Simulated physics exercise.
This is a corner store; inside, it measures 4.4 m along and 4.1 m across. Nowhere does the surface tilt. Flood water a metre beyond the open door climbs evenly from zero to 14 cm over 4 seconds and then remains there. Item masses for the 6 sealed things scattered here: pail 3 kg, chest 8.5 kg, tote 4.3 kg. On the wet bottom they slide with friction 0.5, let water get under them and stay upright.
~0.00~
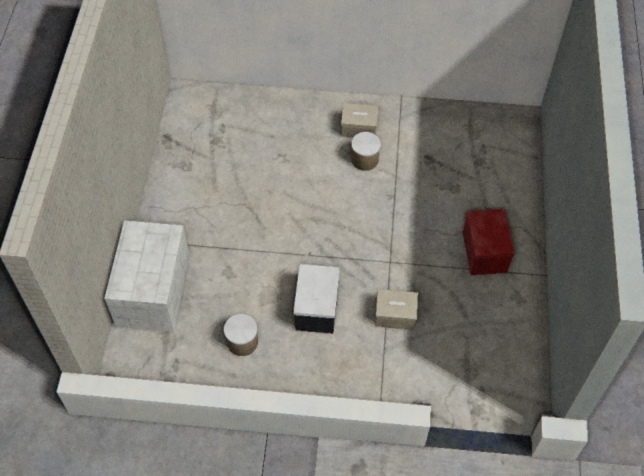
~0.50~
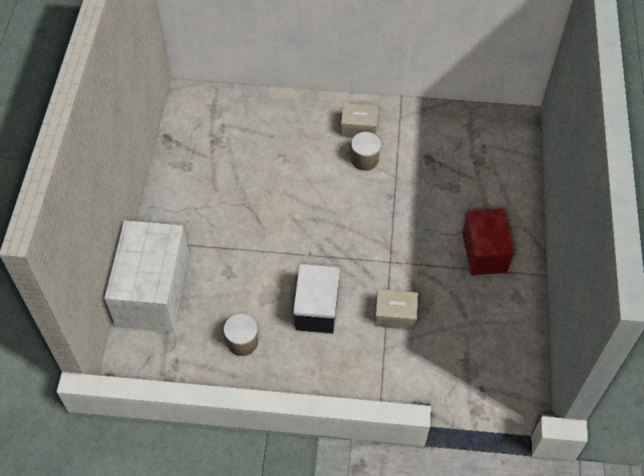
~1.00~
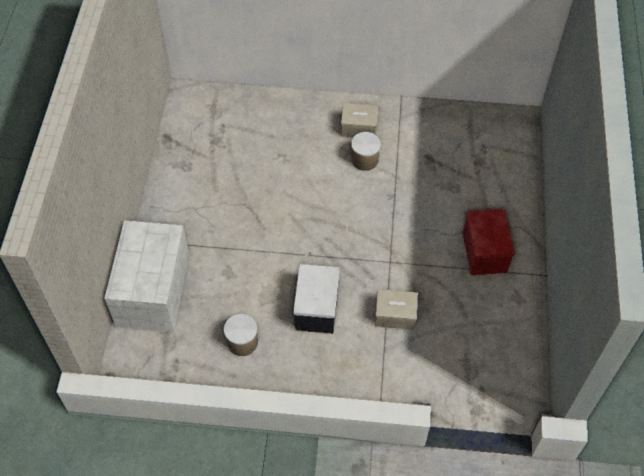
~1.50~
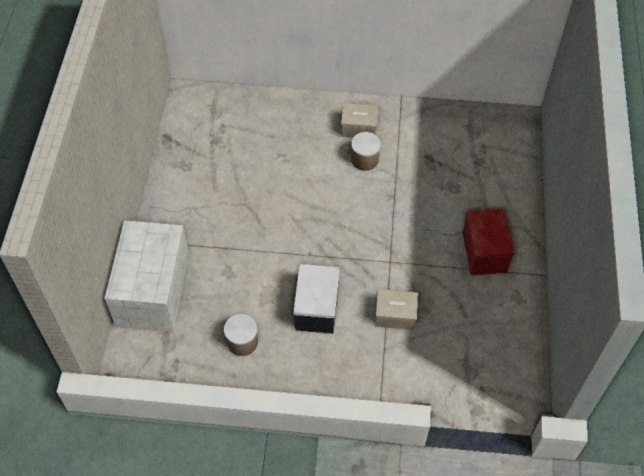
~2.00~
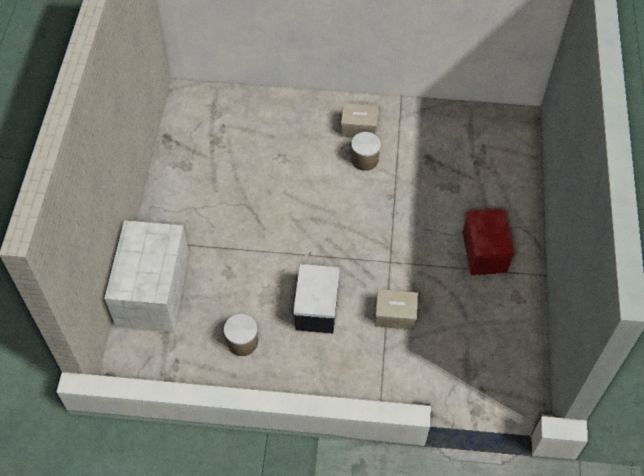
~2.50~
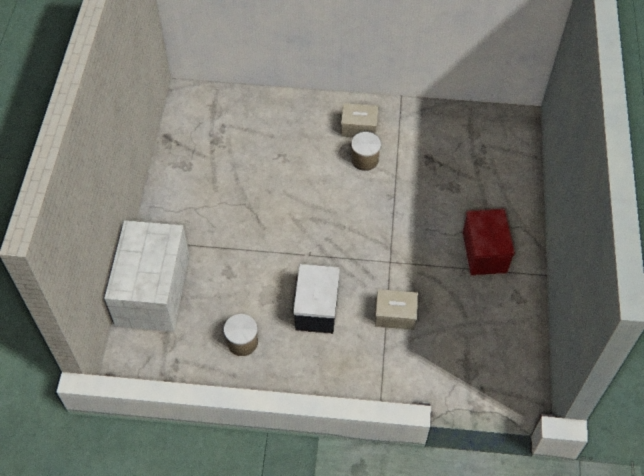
The ground outside the walls changes first, its plain grey turning dull green around the corner store. The green tint then creeps over the paving in front of the doorway and reaches the dark threshold. Inside, the red chest, pale boxes and round stools all stay still.
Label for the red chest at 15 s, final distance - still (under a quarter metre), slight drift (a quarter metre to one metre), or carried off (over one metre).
Carried off.
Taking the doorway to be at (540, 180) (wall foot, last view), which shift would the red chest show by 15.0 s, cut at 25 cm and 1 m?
I'd expect the red chest to remain in place.
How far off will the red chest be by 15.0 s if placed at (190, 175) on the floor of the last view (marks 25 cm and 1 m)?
So it budges only slightly.
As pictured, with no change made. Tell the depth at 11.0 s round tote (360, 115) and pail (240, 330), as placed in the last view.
Around 3 cm and 1 cm.
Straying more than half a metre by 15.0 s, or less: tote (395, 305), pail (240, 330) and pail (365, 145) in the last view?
In that order: Over, less, more.
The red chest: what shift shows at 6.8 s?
About 60 cm by then.
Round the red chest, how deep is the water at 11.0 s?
Close to 8 centimetres.
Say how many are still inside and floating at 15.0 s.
The number is 4.
After 3.5 s the red chest is near (490, 232), 0.0 m from its start, aground; 0 afloat.
After 6.8 s the red chest is near (476, 180), 0.7 m from its start, aground; 0 afloat.
After 11.0 s the red chest is near (435, 99), 1.8 m from its start, afloat; 1 afloat.
After 15.0 s the red chest is near (188, 79), 3.8 m from its start, afloat; 4 afloat.
